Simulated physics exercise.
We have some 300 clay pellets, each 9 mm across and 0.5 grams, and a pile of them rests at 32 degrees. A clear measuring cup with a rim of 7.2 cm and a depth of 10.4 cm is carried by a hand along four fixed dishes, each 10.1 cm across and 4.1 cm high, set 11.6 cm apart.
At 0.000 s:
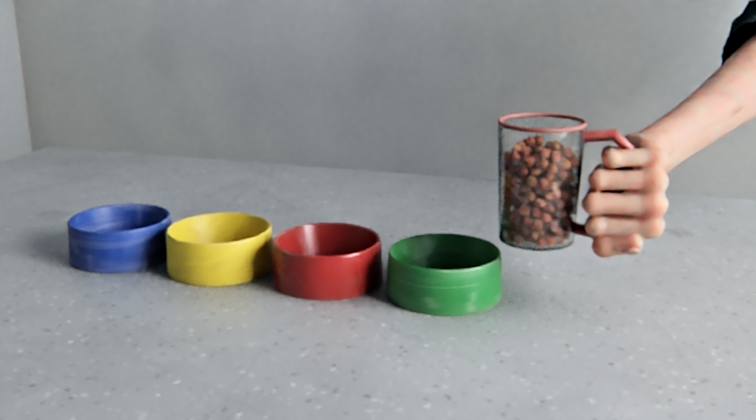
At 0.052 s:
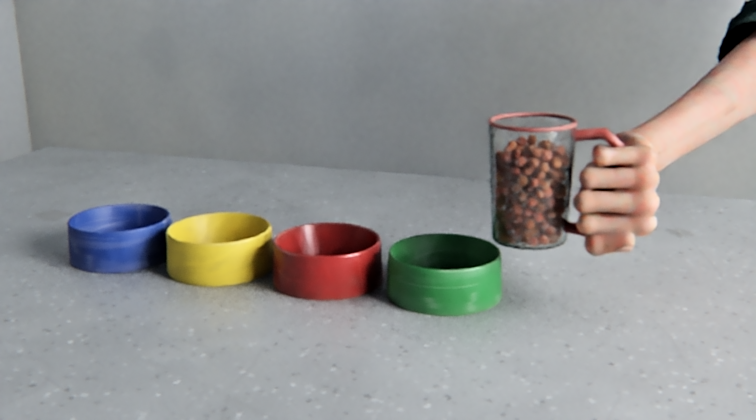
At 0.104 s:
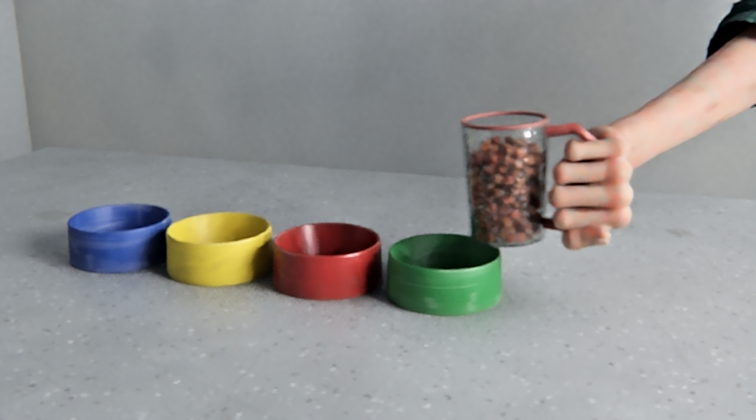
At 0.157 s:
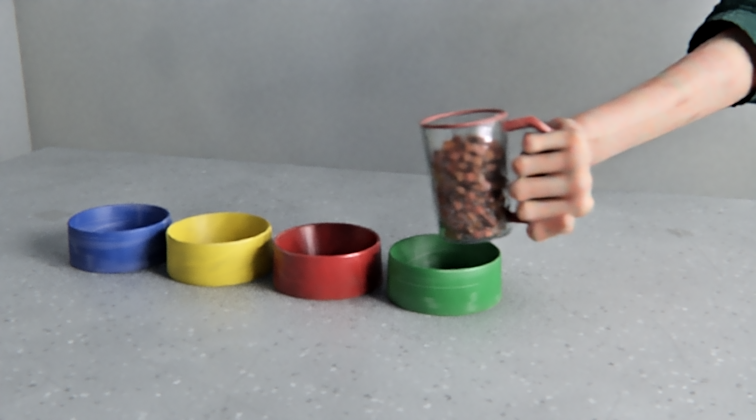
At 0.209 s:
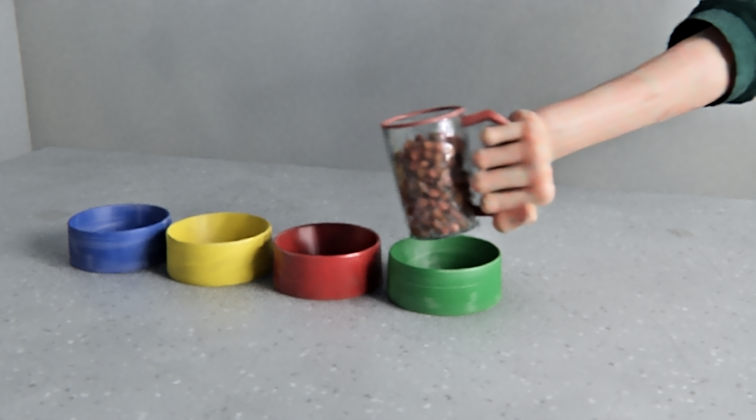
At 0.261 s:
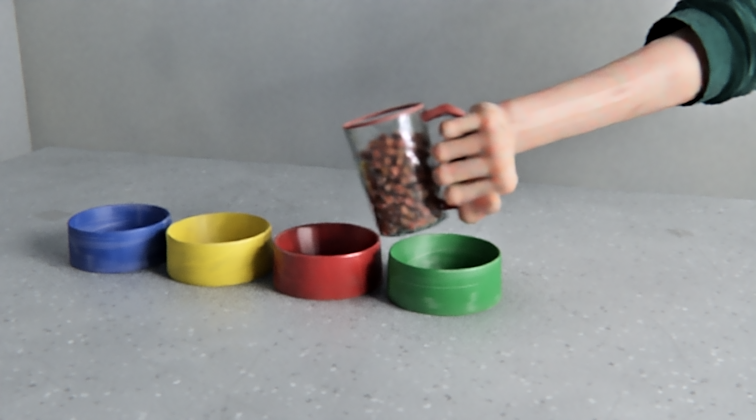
A hand moves a clear cup of brown pellets left above colored dishes, gradually tilting it.
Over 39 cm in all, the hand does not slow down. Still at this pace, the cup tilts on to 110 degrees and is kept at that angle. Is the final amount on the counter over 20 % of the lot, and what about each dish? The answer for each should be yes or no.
Red - no, blue - yes, green - no, yellow - no, counter - no.
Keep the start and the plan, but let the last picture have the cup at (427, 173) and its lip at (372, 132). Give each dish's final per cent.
Final shares - red 0 %, blue 90 %, green 0 %, yellow 0 %.
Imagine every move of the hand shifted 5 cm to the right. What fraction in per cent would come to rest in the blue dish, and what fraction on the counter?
Blue 90, counter 0.
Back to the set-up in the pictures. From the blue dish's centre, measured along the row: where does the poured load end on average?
It ends up close to 1 cm toward the picture's left edge.
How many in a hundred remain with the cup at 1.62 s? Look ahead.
65 %.
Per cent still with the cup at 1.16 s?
Close to 100 % of the load.
After 0.80 s, tilt 61 degrees; cup holds 100 %.
After 1.16 s, tilt 90 degrees; cup holds 100 %.
Then, at 1.62 s, tilt 110 degrees; cup holds 65 %, blue 35 %.
In the end, at 3.4 s, red 0 %, blue 95 %, green 0 %, yellow 0 %, counter 5 %.
